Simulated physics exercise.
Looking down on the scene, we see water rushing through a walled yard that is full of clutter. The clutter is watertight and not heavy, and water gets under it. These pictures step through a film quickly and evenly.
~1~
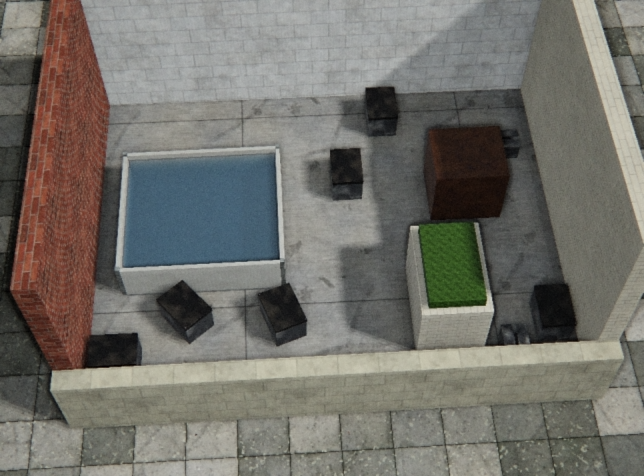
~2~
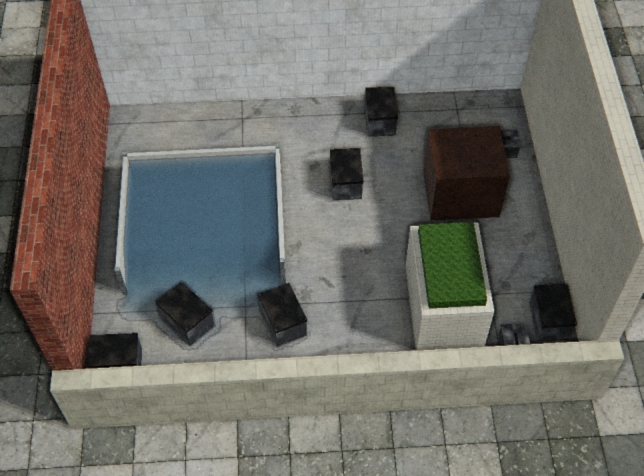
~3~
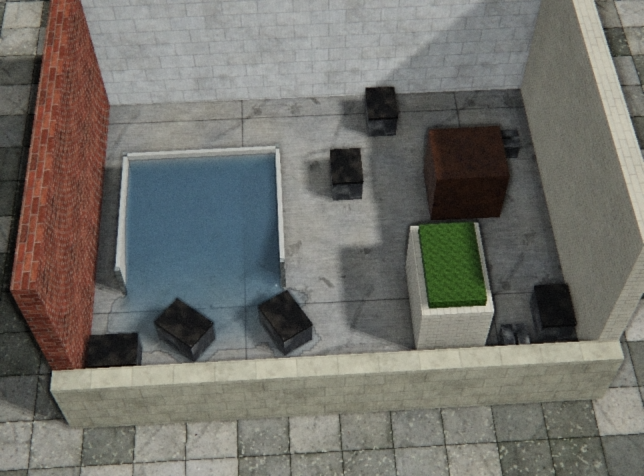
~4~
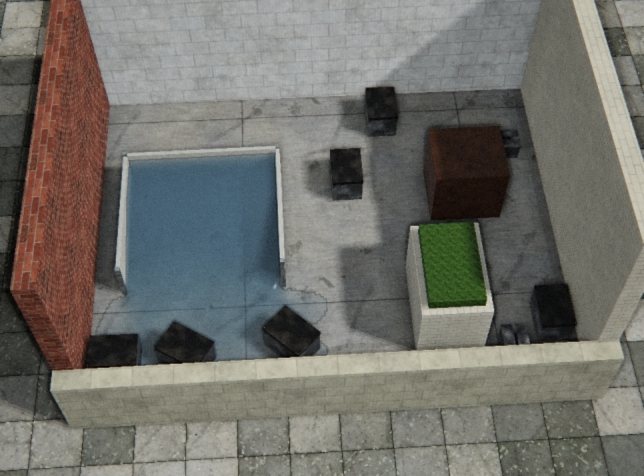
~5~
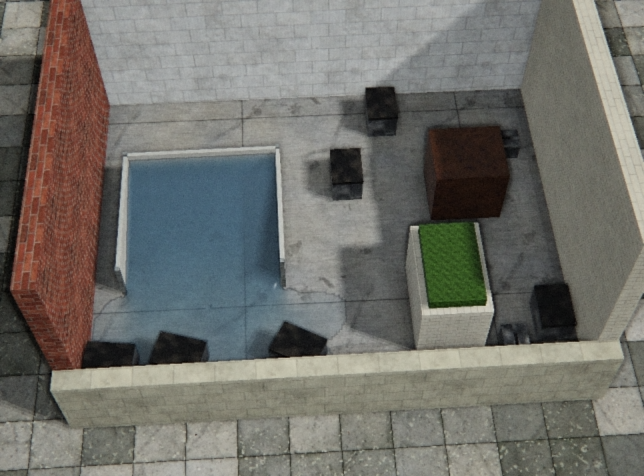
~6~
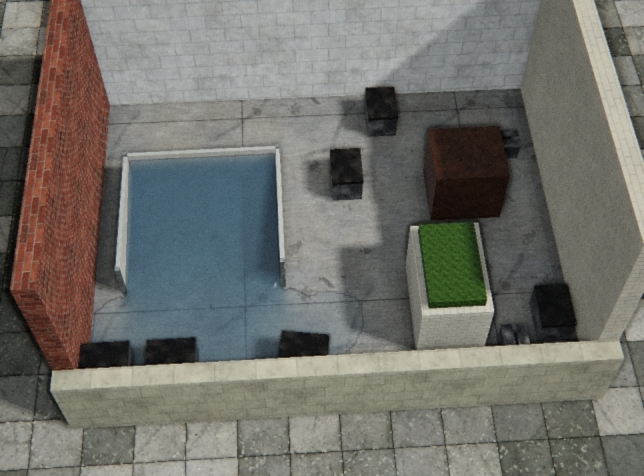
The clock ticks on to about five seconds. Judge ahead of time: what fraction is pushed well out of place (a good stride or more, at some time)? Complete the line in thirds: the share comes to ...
The share comes to at least two thirds.
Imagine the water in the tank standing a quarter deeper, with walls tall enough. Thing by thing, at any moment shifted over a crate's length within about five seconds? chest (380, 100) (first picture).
For this item: Stayed within that.
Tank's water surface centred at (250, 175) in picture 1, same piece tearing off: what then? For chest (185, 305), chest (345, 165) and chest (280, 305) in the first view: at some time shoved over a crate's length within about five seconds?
Far enough, Far enough, Far enough.
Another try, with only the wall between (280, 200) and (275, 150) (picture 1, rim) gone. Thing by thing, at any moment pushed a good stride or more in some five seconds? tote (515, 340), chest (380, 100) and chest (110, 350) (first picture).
Each in turn, never travels that far, ends up that far off, never travels that far.
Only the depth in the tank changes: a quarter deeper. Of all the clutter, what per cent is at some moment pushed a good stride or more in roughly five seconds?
80 per cent.
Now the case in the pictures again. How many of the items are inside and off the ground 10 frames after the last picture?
Counting them up gives 3.
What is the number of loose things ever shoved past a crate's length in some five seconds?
So the number is 6.
A moment on, 2 of 8 are well off their spots; 2 afloat.
Next, 2 of 8 are well off their spots; 3 afloat.
Later, 4 of 8 are well off their spots; 3 afloat.
In the end, 6 of 8 are well off their spots, and 6 have been at some point; 6 afloat.
